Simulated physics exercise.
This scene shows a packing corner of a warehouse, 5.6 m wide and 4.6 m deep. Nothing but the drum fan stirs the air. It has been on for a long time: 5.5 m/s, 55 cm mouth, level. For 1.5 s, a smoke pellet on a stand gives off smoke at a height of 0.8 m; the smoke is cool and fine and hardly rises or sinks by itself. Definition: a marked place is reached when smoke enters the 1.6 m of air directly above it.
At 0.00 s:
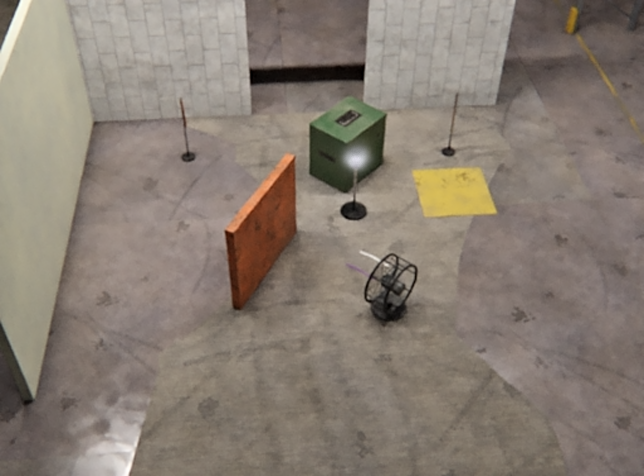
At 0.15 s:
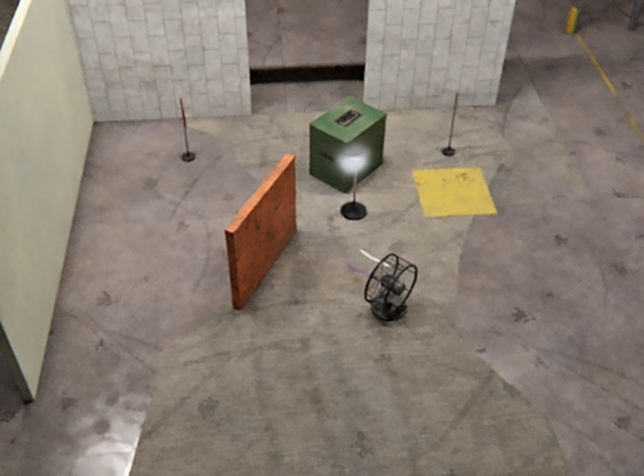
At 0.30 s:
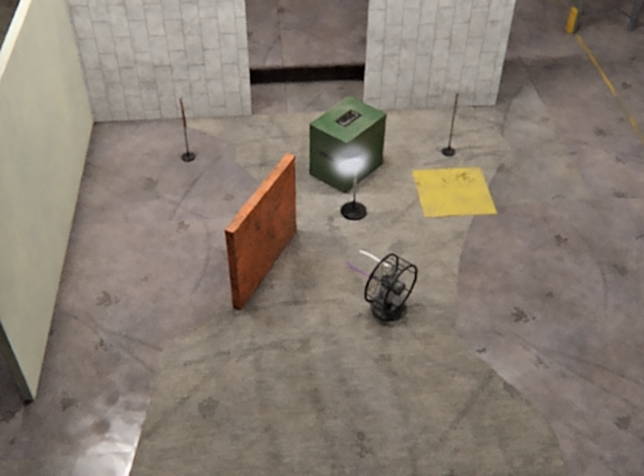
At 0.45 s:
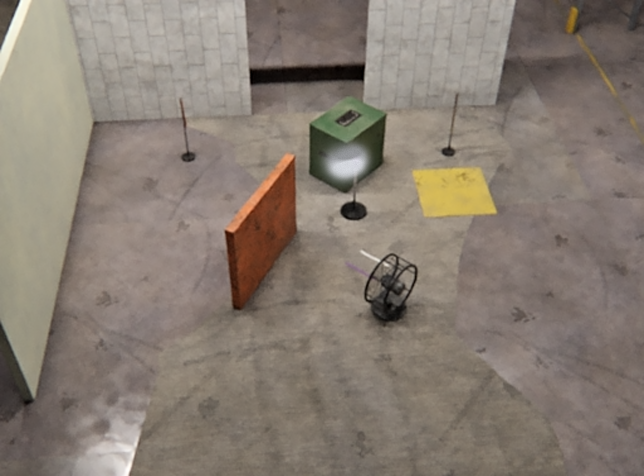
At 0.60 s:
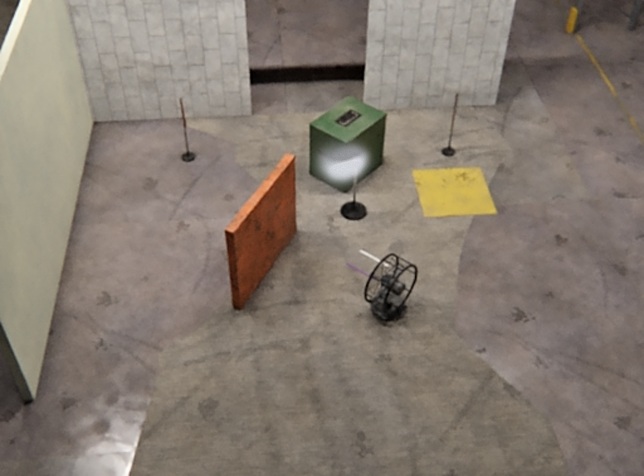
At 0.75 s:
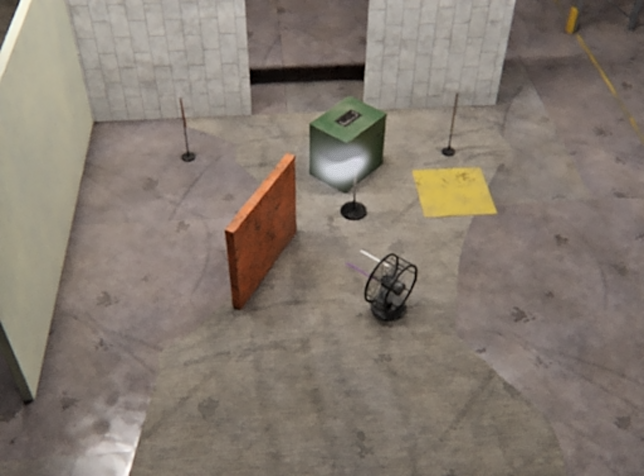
A bright white puff of smoke glows above a small dark stand in a warehouse corner, seen from high up by a still camera. Behind it sits a green case before pale block walls, with an orange screen to the left, a black drum fan in front and a yellow mat to the right. The puff spreads wider and dimmer, drifting slightly down and left across the case.
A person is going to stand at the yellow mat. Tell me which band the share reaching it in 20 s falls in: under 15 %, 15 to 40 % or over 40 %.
It falls in the band under 15 %.
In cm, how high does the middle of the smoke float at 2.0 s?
The middle is at about 70 cm above the surface.
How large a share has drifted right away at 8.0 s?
I reckon it's close to 100 %.
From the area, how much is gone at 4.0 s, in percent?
Roughly 40 percent.
By 2.0 s we count, 0 % has passed over the yellow mat, with 100 % still about or yet to come, and the middle of the rest is near (313, 143).
By 4.0 s we count, 0 % has passed over the yellow mat, with 62 % still about or yet to come, and the middle of the rest is near (277, 29).
By 8.0 s we count, 0 % has passed over the yellow mat, with 5 % still about or yet to come.
By 20.0 s we count, 0 % has passed over the yellow mat, with 0 % still about or yet to come.
